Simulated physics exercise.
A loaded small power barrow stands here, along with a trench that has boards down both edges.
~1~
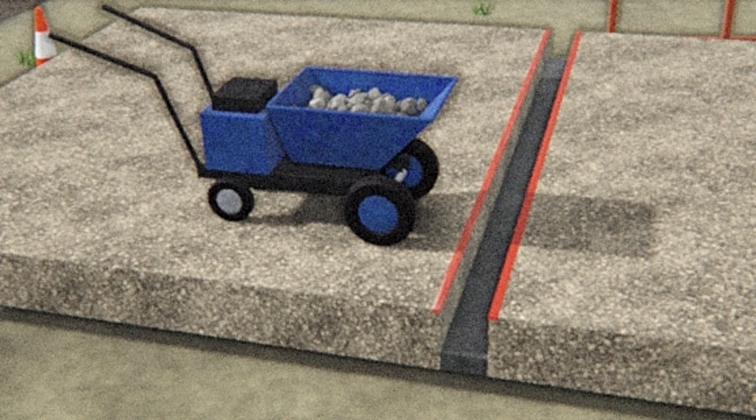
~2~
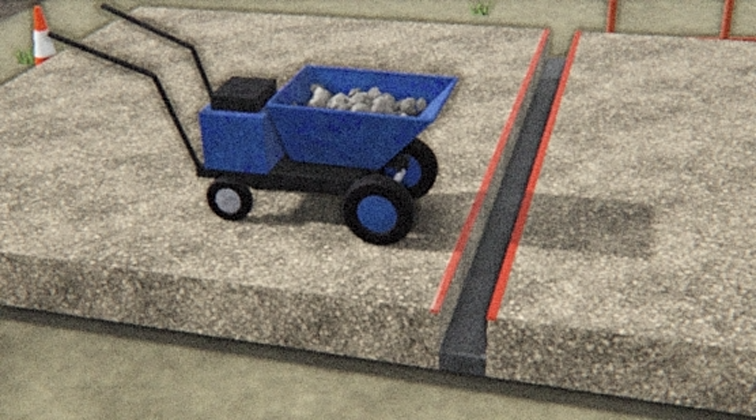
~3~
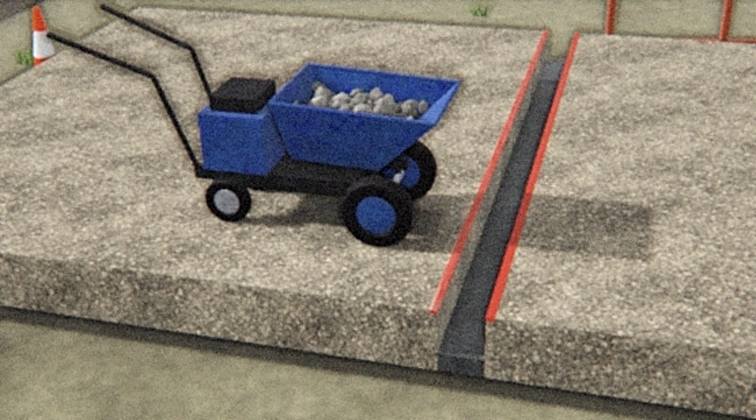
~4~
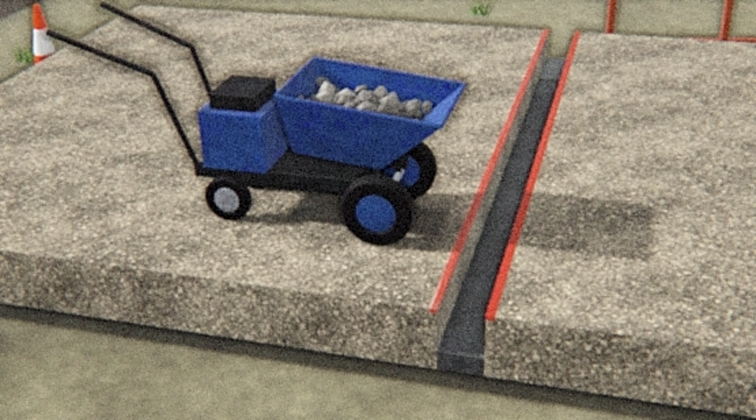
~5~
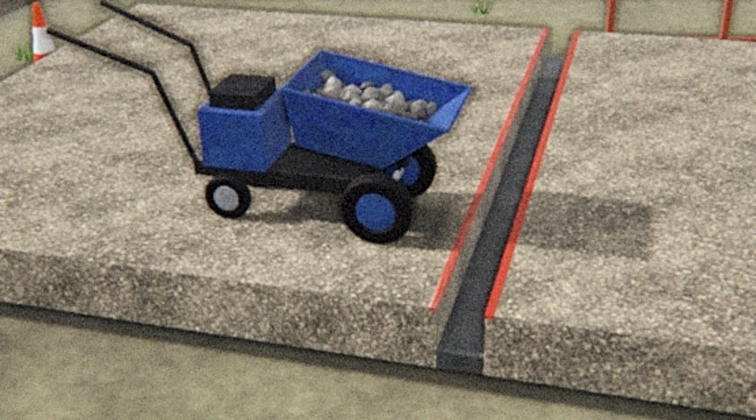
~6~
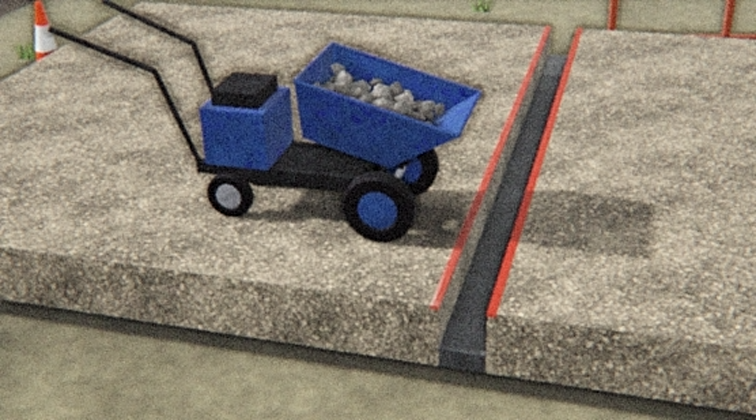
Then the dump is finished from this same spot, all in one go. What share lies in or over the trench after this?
Less than half.
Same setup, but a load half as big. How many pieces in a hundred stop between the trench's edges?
It comes to some 10 per cent.
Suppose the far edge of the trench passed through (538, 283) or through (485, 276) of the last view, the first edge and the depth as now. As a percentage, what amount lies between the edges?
Close to 90 per cent in the first, close to 0 per cent in the second.
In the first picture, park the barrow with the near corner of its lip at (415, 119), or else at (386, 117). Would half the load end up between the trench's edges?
One after the other: The greater share and the greater share.
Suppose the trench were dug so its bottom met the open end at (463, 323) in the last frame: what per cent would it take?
I'd say around 10 in a hundred.
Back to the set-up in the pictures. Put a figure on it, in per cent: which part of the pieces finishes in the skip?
I reckon some 40 percent.
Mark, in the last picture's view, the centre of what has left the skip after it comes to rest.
Roughly at (538, 227).
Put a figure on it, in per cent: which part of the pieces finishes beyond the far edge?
Share: Near 45 %.
Soon, skip tipped steeply; all in the skip.
A while on, skip tipped steeply; most in the skip; a stray few in or heaped over the trench; a small part beyond it; a stray few falling.
Towards the end, skip tipped right over; about a third in the skip; a small part in or heaped over the trench; about half beyond it.
Finally, skip tipped right over; about a third in the skip; a small part in or heaped over the trench; about half beyond it.
